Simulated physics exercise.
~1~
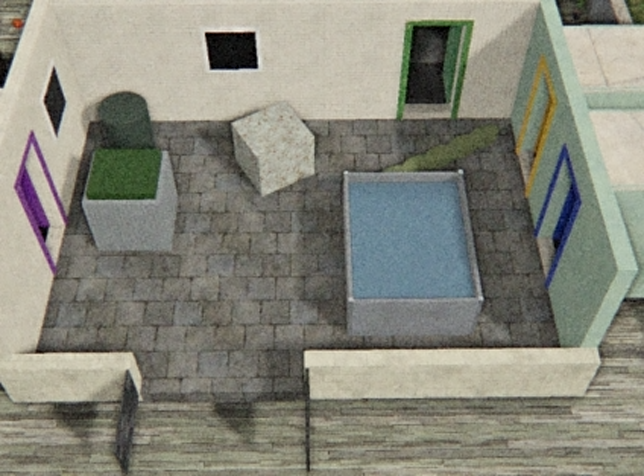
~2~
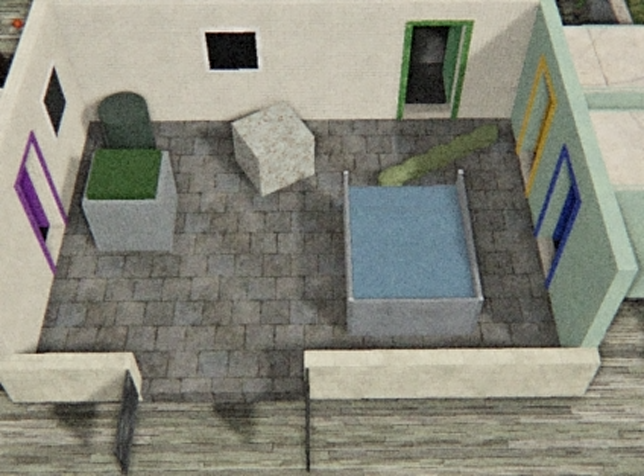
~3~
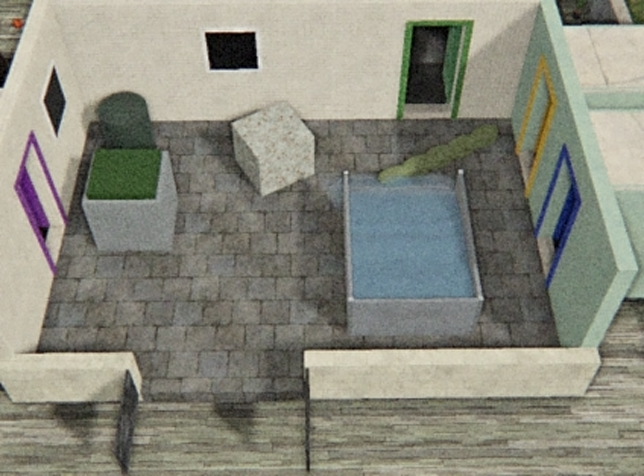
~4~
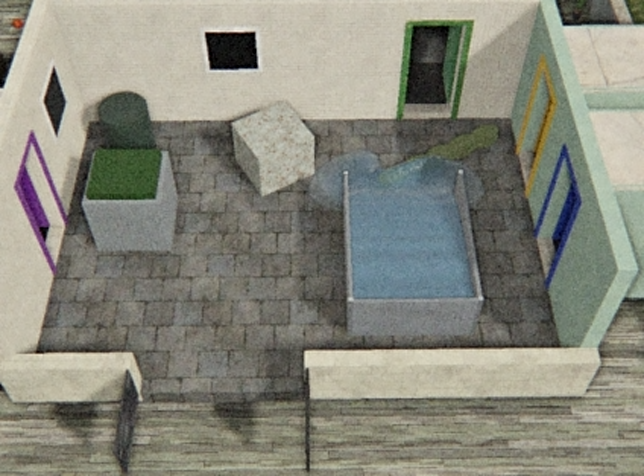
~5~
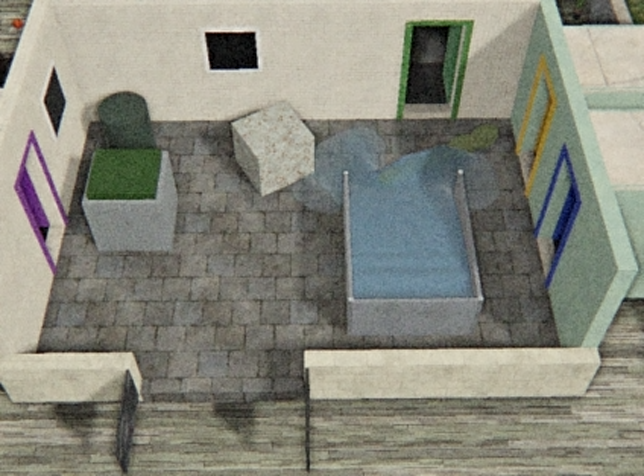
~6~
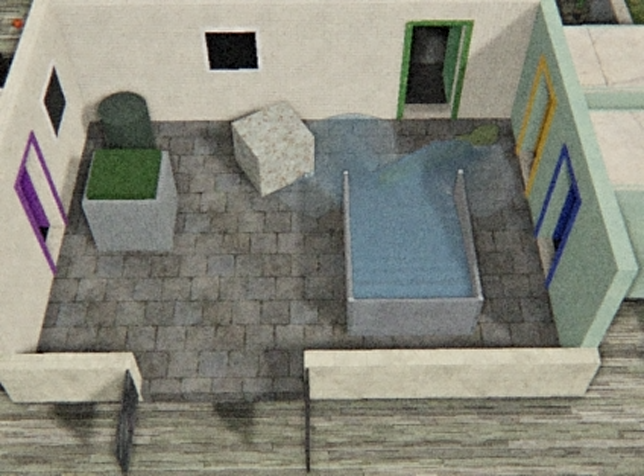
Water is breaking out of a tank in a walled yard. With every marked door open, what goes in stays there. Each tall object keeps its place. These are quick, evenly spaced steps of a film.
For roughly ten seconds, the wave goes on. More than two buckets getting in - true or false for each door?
Yellow door: True; purple door: False; blue door: False; green door: True.
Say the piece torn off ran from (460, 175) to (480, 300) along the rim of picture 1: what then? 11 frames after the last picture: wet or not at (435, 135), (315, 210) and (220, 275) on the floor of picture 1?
So: Wetted, then spared, then spared.
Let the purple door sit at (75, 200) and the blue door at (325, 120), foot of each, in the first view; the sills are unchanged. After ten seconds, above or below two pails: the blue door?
For the blue door, it gets beyond it.
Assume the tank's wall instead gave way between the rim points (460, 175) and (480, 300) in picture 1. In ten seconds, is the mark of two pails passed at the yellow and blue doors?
Lab note: The yellow one tops the threshold, the blue one tops the threshold.
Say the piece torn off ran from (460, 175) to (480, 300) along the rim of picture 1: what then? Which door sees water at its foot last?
That one is the door marked purple.
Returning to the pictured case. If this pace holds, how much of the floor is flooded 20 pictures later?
Around 55 percent.
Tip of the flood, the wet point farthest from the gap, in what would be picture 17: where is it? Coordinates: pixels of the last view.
The wet edge reaches furthest near (108, 127).
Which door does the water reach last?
It's the door marked purple.
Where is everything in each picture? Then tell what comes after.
In the first picture, the tank at (409, 236) is whole and still.
In the second picture, the front is at (340, 204), out from the gap on the tank's far side.
In the third picture, water pours out on the tank's far side and has run to (332, 191).
In the fourth picture, water pours out on the tank's far side and has run to (325, 168).
In the fifth picture, water pours out on the tank's far side and has run to (347, 132).
In the sixth picture, the front is at (321, 121), out from the gap on the tank's far side.
A moment on, water covers 25 % of the floor; the yellow door over two buckets in, the purple door not reached, the blue door not reached, the green door under two buckets in.
Next, water covers 40 % of the floor; the yellow door far over two buckets in, the purple door not reached, the blue door not reached, the green door over two buckets in.
Then, water covers 55 % of the floor; the yellow door far over two buckets in, the purple door wet at the sill, nothing in, the blue door wet at the sill, nothing in, the green door over two buckets in.
Later, water covers 90 % of the floor; the yellow door far over two buckets in, the purple door wet at the sill, nothing in, the blue door wet at the sill, nothing in, the green door far over two buckets in.
In the end, water covers 95 % of the floor; the yellow door far over two buckets in, the purple door under two buckets in, the blue door under two buckets in, the green door far over two buckets in.
